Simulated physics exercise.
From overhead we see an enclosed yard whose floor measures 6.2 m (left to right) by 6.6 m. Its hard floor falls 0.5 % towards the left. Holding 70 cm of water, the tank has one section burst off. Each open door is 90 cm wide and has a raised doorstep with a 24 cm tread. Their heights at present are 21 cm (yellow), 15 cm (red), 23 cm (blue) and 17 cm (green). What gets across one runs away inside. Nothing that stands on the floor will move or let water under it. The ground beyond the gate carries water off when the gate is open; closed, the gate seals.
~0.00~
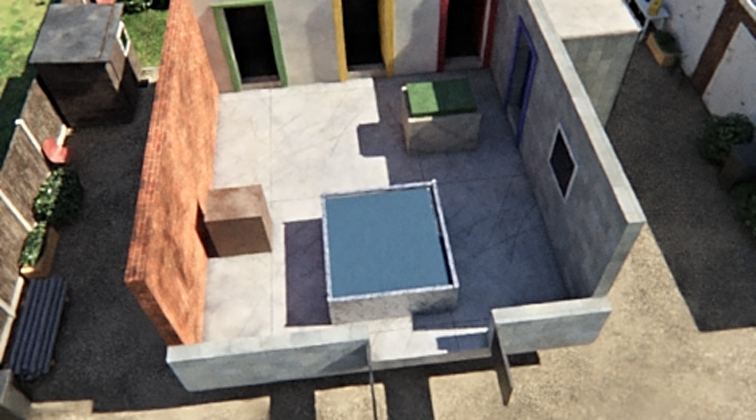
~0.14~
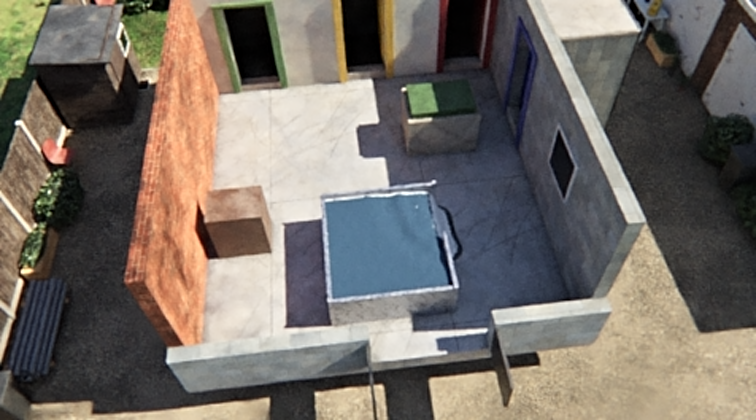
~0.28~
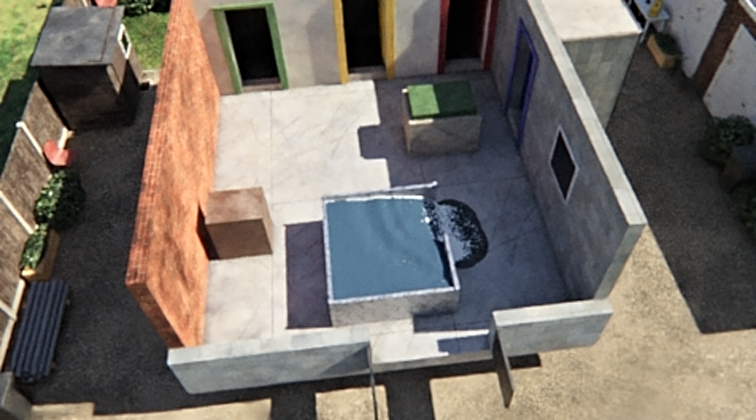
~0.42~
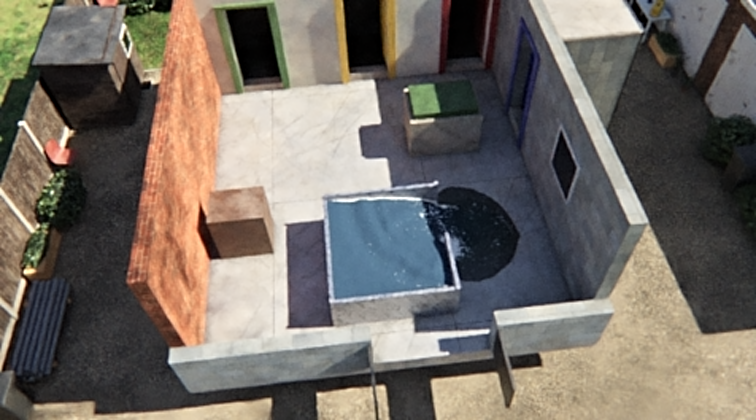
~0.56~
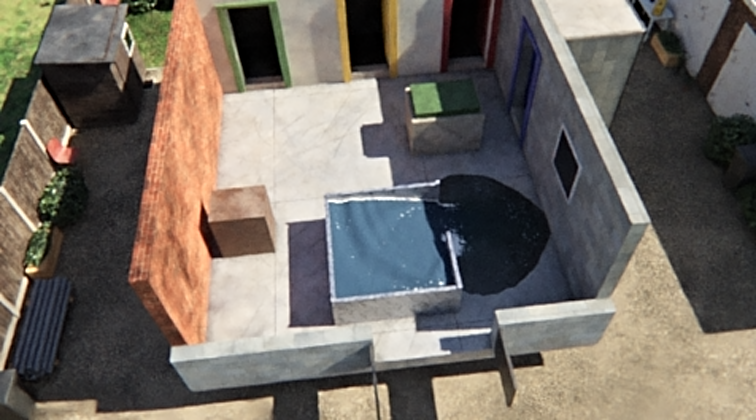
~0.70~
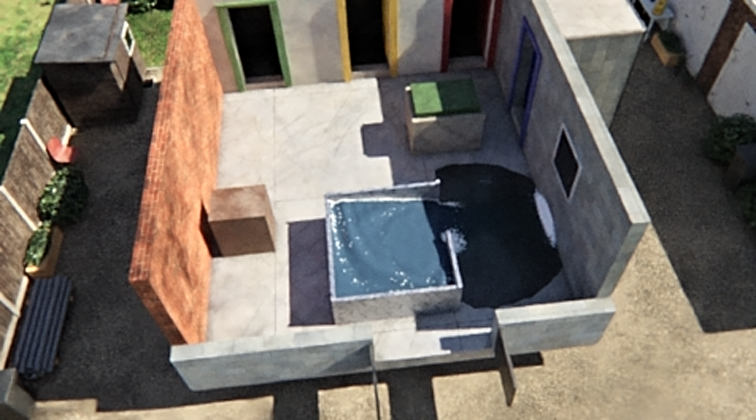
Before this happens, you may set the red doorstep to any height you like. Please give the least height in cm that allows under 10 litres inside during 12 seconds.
It would have to be roughly 26 cm high.
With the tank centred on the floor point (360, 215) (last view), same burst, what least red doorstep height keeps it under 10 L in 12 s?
Roughly 20 centimetres.
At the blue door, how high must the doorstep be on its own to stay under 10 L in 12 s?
At the blue door you'd want roughly 11.5 cm.
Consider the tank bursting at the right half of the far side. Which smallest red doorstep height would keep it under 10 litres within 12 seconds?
Minimum height: Approx. 13.5 cm.
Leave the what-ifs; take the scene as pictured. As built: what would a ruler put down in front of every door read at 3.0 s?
Yellow door 1 cm, red door 29 cm, blue door 13 cm, green door 0 cm.
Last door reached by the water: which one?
I'd say the green door.
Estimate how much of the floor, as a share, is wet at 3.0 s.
The wet part is about 35 per cent.
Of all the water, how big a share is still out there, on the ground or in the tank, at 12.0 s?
I'd put it at about 84 per cent.
After 1.4 s water covers 20 % of the floor, deepest (40 cm) near (544, 219); it has not reached the red door.
After 3.0 s water covers 35 % of the floor, deepest (32 cm) near (576, 314); 29 cm at the red door, 27 litres in over its 15 cm doorstep.
After 12.0 s water covers 100 % of the floor, deepest (11 cm) near (227, 365); 9 cm at the red door, 148 litres in over its 15 cm doorstep.
At the red door as built, the water arrived by 2.2 s and peaked near 29 cm at 3.2 s.
Run again over the same 12 s with other heights there, 43 litres in over 21 cm, 4 litres over 28.5 cm. The limit of 10 litres is kept from about 26 cm up.
